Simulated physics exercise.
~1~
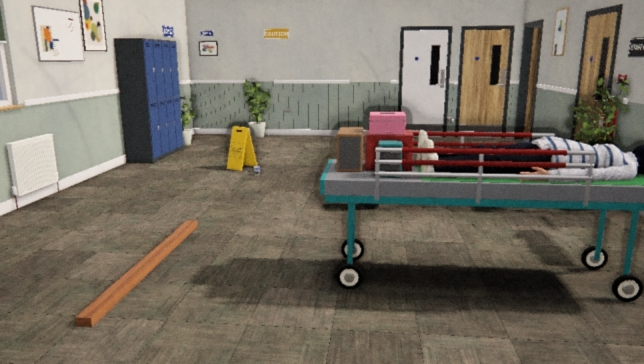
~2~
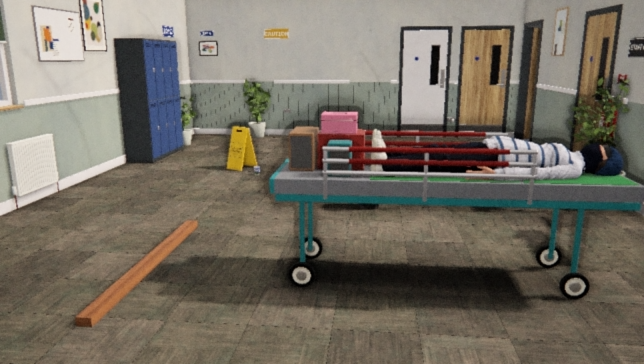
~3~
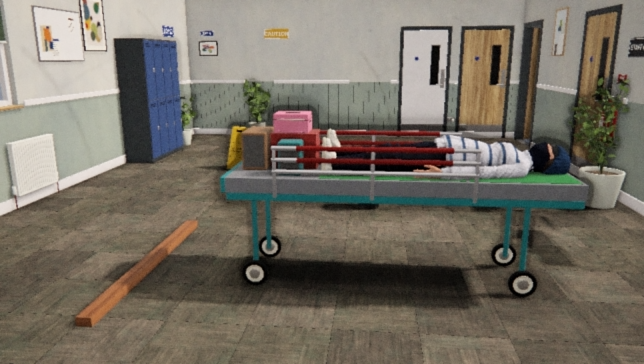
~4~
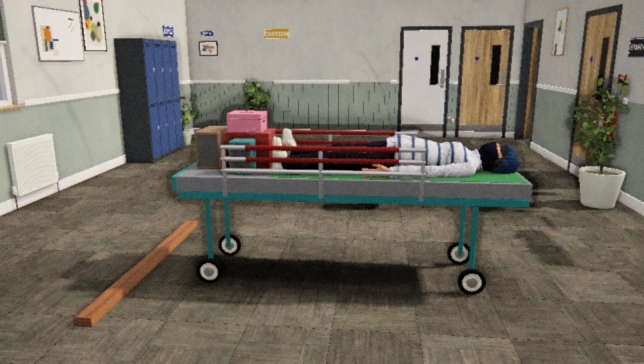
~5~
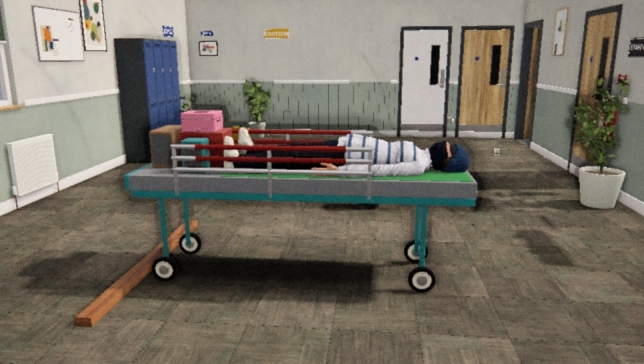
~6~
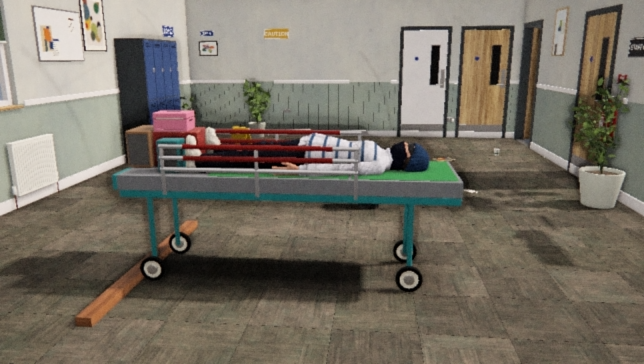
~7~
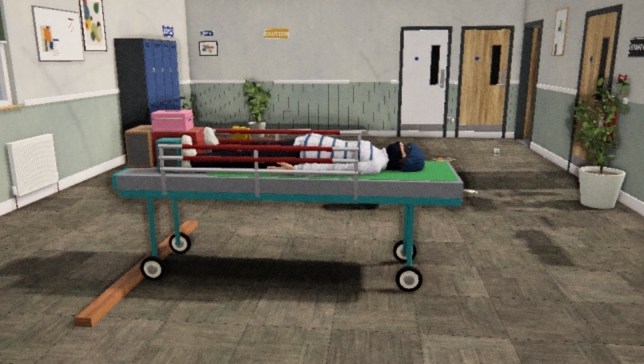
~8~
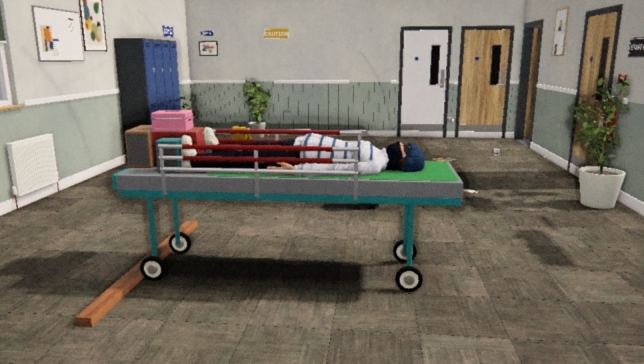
Hospital trolley carrying a limp person and stacked luggage rolling left along a corridor, stopping at a floor sill with everything aboard.
